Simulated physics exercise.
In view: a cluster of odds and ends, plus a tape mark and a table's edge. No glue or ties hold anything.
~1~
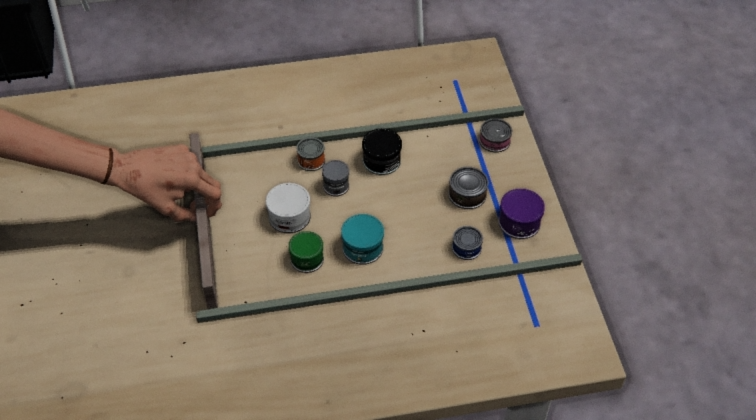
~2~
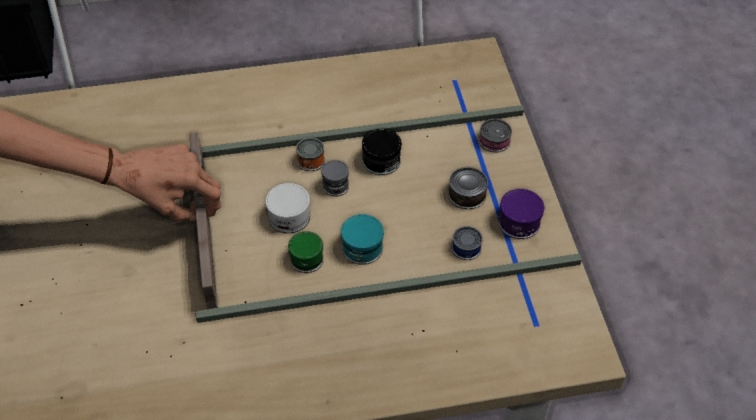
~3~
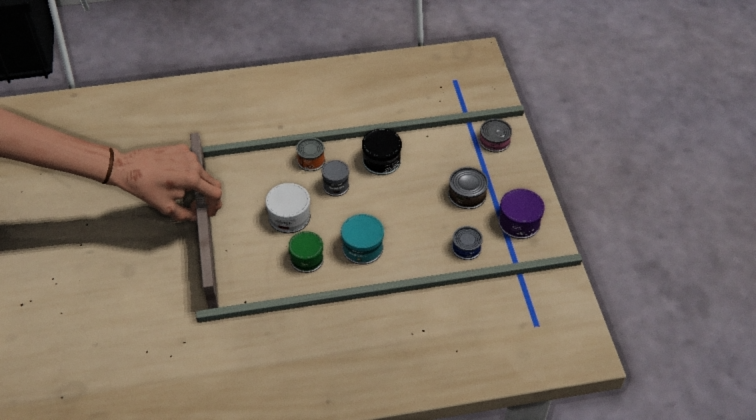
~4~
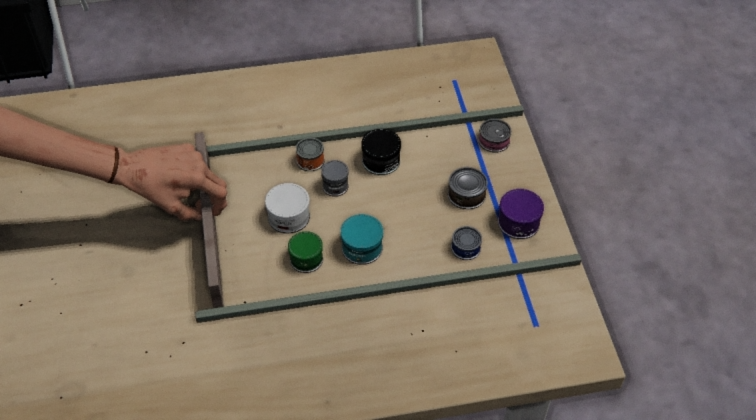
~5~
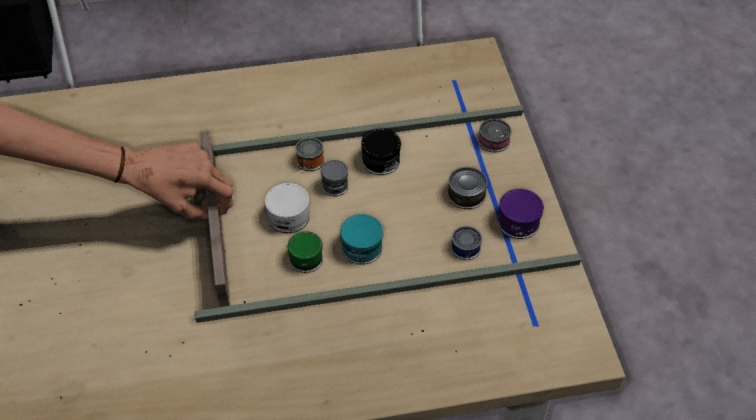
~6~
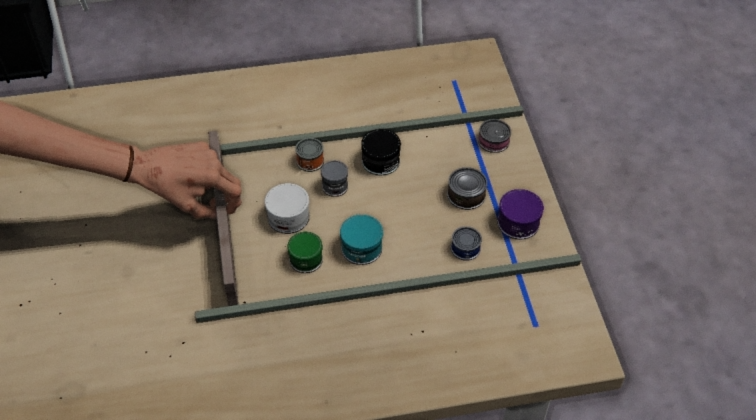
A hand slides a board slightly right across a table toward several still, colourful tins.
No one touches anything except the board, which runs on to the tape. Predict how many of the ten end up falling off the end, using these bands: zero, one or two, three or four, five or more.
I expect one piece, maybe two, to go over the edge.
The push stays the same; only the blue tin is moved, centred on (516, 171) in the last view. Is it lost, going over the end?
From that start, the object then does not stay.
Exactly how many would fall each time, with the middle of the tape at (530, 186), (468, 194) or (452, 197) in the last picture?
5, 0, 0.
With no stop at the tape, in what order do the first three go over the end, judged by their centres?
The purple pot goes first, followed by the pink tin and then the brown pot.
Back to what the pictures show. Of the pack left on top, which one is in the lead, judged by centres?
The brown pot.
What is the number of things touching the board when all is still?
Counting them up gives 5.
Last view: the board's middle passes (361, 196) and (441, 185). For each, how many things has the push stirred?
6 and 10.
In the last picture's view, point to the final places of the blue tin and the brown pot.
You'll find the first one at (525, 244) and the second at (546, 168).
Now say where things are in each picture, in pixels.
The first picture shows pink tin (496, 135); purple pot (521, 214); brown pot (468, 188); board (203, 218); tape (492, 191).
The second picture shows purple pot (521, 214); board (203, 218).
The third picture shows brown pot (468, 188); white tin (289, 208).
The fourth picture shows pink tin (495, 136); black tin (381, 152).
The fifth picture shows purple pot (520, 214); orange tin (310, 155).
The sixth picture shows pink tin (495, 136); purple pot (520, 215); brown pot (467, 189); board (223, 215); tape (491, 191).
Early on, none off yet; pink tin at rest near (495, 136); purple pot at rest near (520, 215); brown pot at rest near (467, 189).
A while later, none off yet; pink tin at rest near (495, 136); purple pot at rest near (520, 215); brown pot at rest near (468, 187).
Finally, the number that fall off is one or two; lost, purple pot and pink tin.
